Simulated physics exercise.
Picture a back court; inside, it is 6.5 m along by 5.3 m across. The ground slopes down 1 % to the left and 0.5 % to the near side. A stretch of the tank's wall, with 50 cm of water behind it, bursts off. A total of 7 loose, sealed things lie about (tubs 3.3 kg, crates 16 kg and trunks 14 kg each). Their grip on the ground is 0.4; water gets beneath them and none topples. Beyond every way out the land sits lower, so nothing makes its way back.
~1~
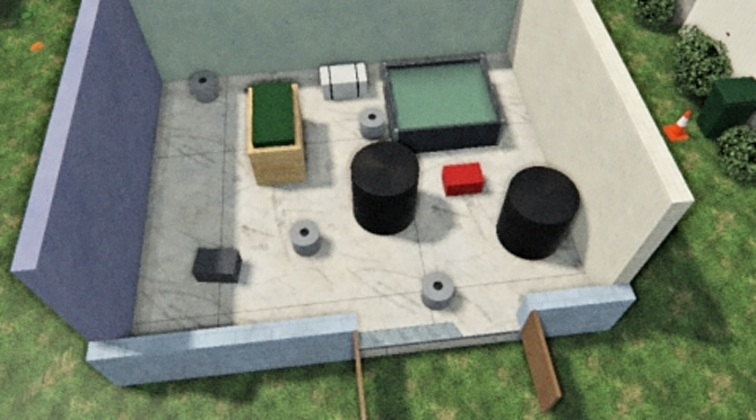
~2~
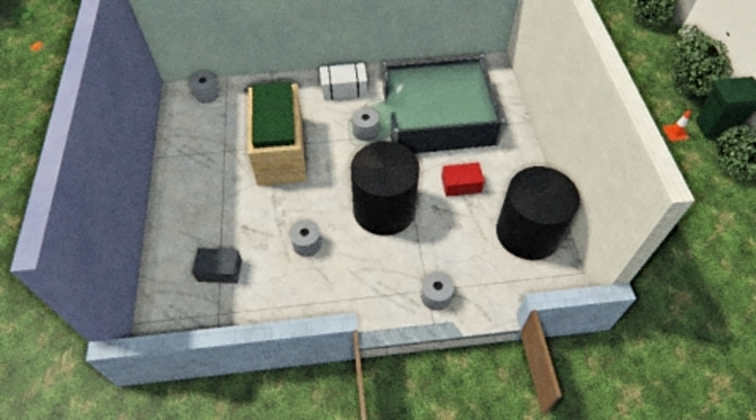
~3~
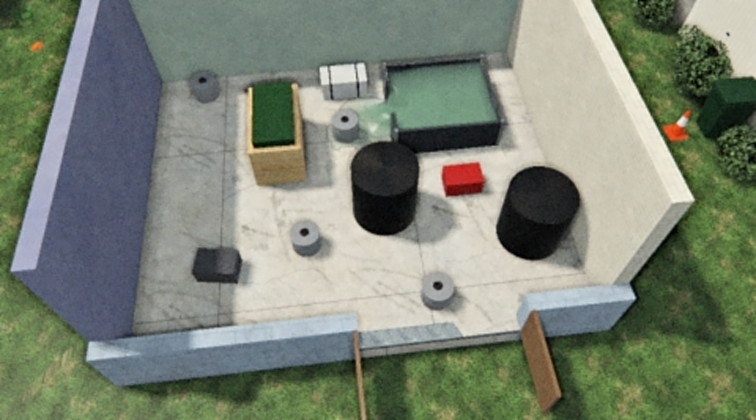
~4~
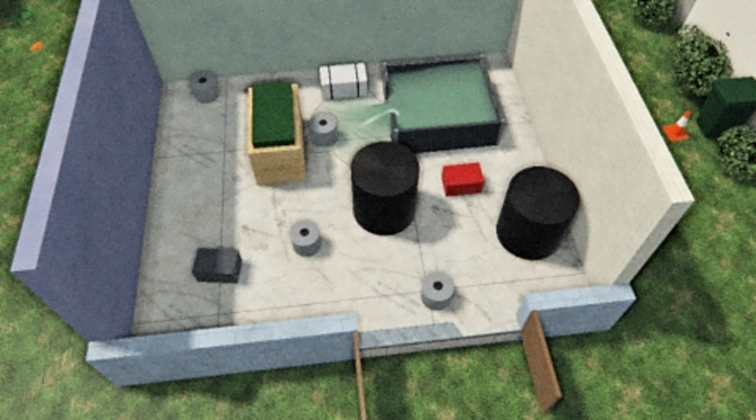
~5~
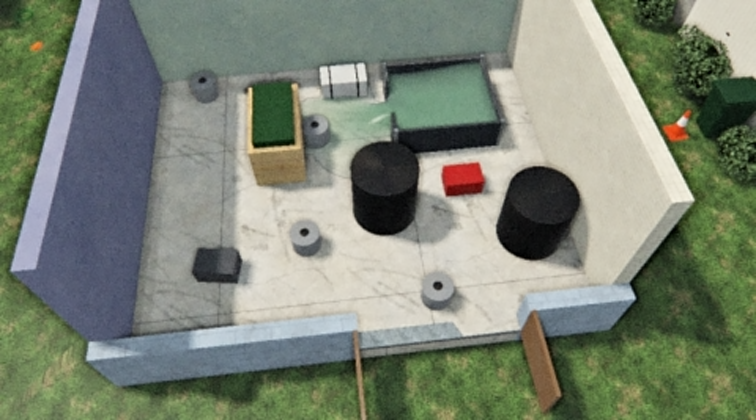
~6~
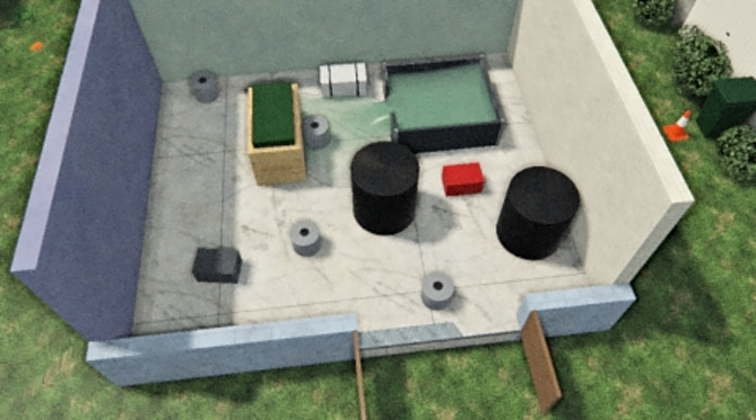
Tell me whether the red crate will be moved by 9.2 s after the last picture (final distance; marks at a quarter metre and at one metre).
Red crate hardly budges.
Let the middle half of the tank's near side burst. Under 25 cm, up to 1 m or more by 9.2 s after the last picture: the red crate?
So the red crate winds up far off.
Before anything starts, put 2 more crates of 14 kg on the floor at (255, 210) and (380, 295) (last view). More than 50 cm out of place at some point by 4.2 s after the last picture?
First not far enough, second not far enough.
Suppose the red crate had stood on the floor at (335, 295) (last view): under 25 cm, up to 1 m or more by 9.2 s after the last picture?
What happens is that it drifts a modest way.
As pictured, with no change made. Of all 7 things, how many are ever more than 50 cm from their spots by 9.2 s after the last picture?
The tally stands at 4.
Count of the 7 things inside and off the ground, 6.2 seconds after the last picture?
4 at that moment.
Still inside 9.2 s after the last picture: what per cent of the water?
Some 90 per cent remains.
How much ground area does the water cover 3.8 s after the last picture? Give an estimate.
Roughly 22 m2 of it is wet.
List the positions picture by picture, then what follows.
The first frame shows the red crate at (464, 174), on the bottom; water covers 2.6 m2; 0 of 7 have shifted.
The second frame shows the red crate at (464, 174) rests on the ground; 3.0 m2 under water; 1 of 7 have shifted.
The third frame shows the red crate at (464, 174) rests on the ground; 3.6 m2 under water; 1 of 7 have shifted.
The fourth frame shows the red crate at (464, 174) rests on the ground; water covers 4.3 m2; 1 of 7 have shifted.
The fifth frame shows the red crate at (464, 174) rests on the ground; 4.9 m2 under water; 1 of 7 have shifted.
The sixth frame shows the red crate at (464, 174) rests on the ground; 5.4 m2 under water; 1 of 7 have shifted.
Then, 1.2 s after the last picture the red crate is near (464, 174), 0.0 m from its start, aground; 0 of 7 are out; 2 afloat.
Then, 3.8 s after the last picture the red crate is near (464, 174), 0.0 m from its start, aground; 0 of 7 are out; 1 afloat.
Then, 6.2 s after the last picture the red crate is near (464, 174), 0.0 m from its start, aground; 0 of 7 are out; 4 afloat.
Then, 9.2 s after the last picture the red crate is near (464, 174), 0.0 m from its start, aground; 0 of 7 are out; 4 afloat.
